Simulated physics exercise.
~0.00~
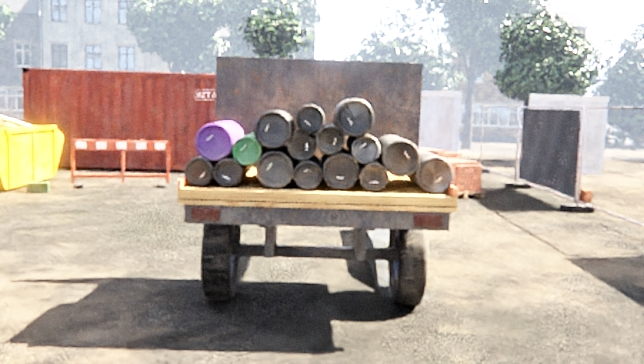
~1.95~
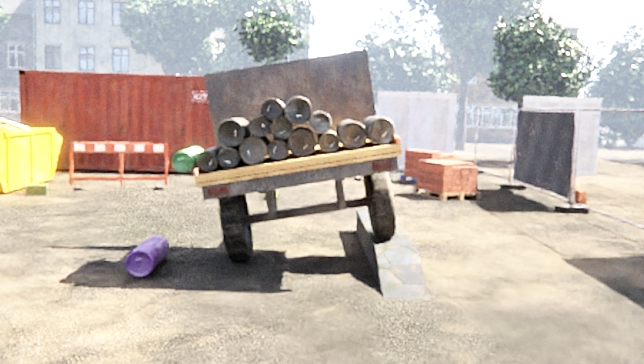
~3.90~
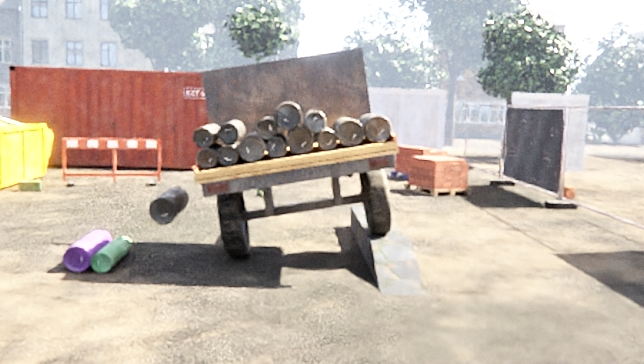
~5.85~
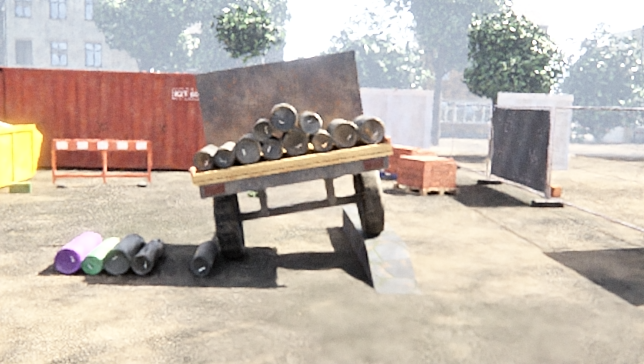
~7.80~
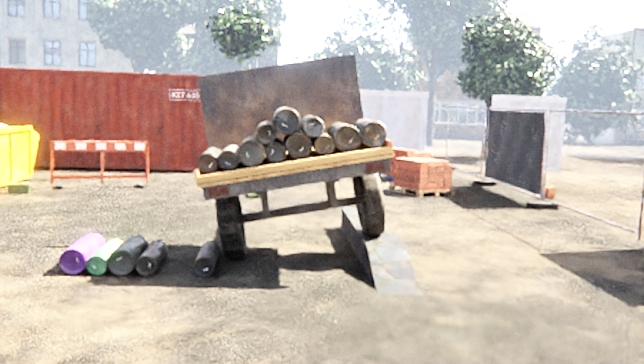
Purple cylinder rolling off the left side of a tilting flat trailer, followed by green and three dark ones, all lying still.
